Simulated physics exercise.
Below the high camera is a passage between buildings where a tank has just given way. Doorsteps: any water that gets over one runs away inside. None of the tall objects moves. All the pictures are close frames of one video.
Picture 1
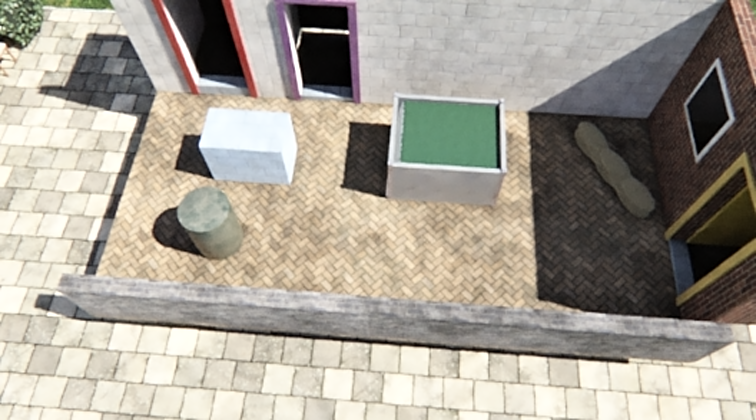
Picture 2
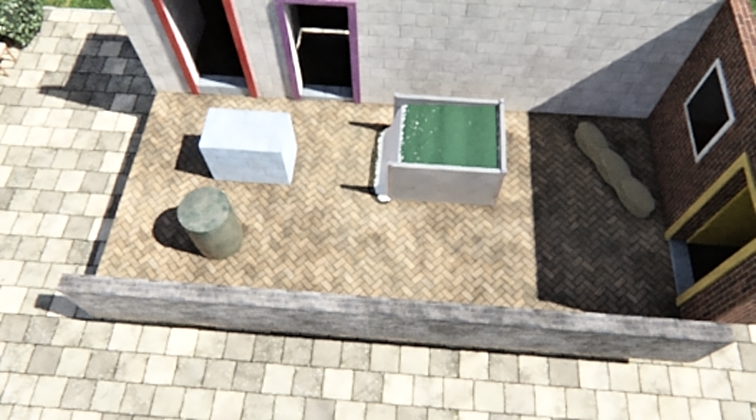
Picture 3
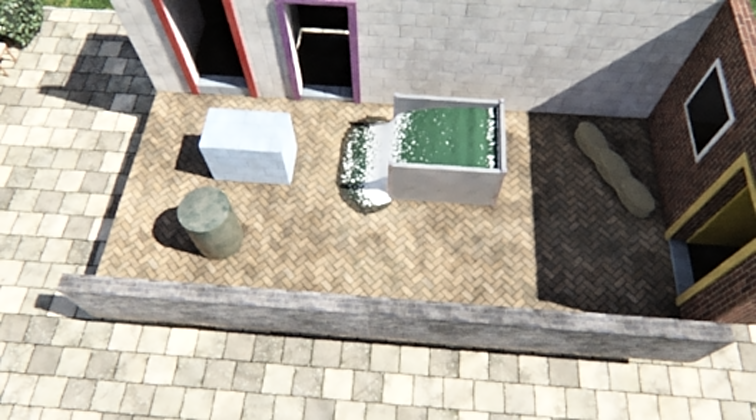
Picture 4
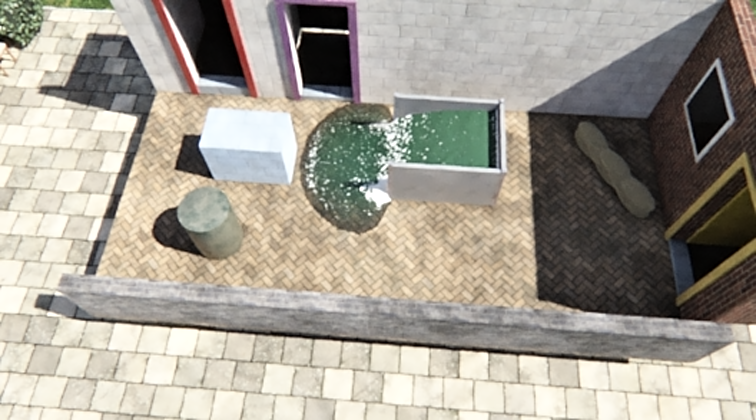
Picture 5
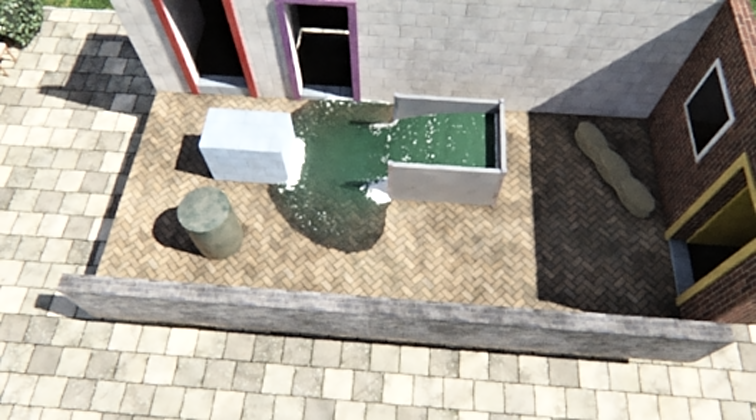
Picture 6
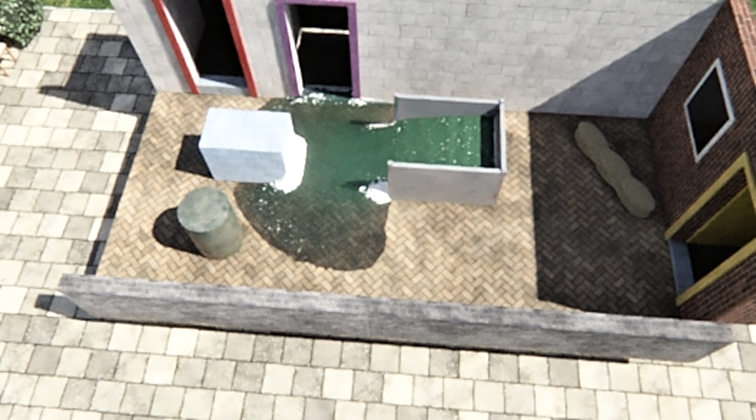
Green water pours from the left side of an open, pale-walled tank in a brick-paved passage between buildings, seen from high above by a still camera. A pale blue block and a grey-green cylinder stand to the left, a lumpy tan object lies in shade at right, and red and purple doorways line the back. The water foams, spreads leftward in a rounded sheet, meets the block and widens toward both walls.
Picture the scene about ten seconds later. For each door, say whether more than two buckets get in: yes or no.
Red door: No; purple door: Yes; yellow door: No.
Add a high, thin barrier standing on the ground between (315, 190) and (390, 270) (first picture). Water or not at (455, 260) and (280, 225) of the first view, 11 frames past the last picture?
First spot submerged, second spot submerged.
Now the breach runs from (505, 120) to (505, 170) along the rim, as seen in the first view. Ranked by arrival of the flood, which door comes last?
I'd go with the door marked red.
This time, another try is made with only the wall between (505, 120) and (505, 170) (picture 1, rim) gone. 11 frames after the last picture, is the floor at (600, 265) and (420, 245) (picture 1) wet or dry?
Point one reached; point two not reached.
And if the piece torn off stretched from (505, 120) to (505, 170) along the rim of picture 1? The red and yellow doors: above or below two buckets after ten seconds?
Red door: Short of the mark, yellow door: Beyond the mark.
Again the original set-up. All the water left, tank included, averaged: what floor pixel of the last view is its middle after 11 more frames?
Somewhere around (313, 179) in the last view.
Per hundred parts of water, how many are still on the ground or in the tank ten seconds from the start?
Near 28 percent, give or take.
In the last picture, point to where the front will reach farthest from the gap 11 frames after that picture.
Roughly at (107, 294).
A moment on, water covers 35 % of the floor; the red door wet at the sill, nothing in, the purple door under two buckets in, the yellow door not reached.
Next, water covers 45 % of the floor; the red door wet at the sill, nothing in, the purple door over two buckets in, the yellow door not reached.
Then, water covers 55 % of the floor; the red door wet at the sill, nothing in, the purple door over two buckets in, the yellow door not reached.
Later, water covers 70 % of the floor; the red door wet at the sill, nothing in, the purple door over two buckets in, the yellow door not reached.
In the end, water covers 70 % of the floor; the red door wet at the sill, nothing in, the purple door over two buckets in, the yellow door wet at the sill, nothing in.
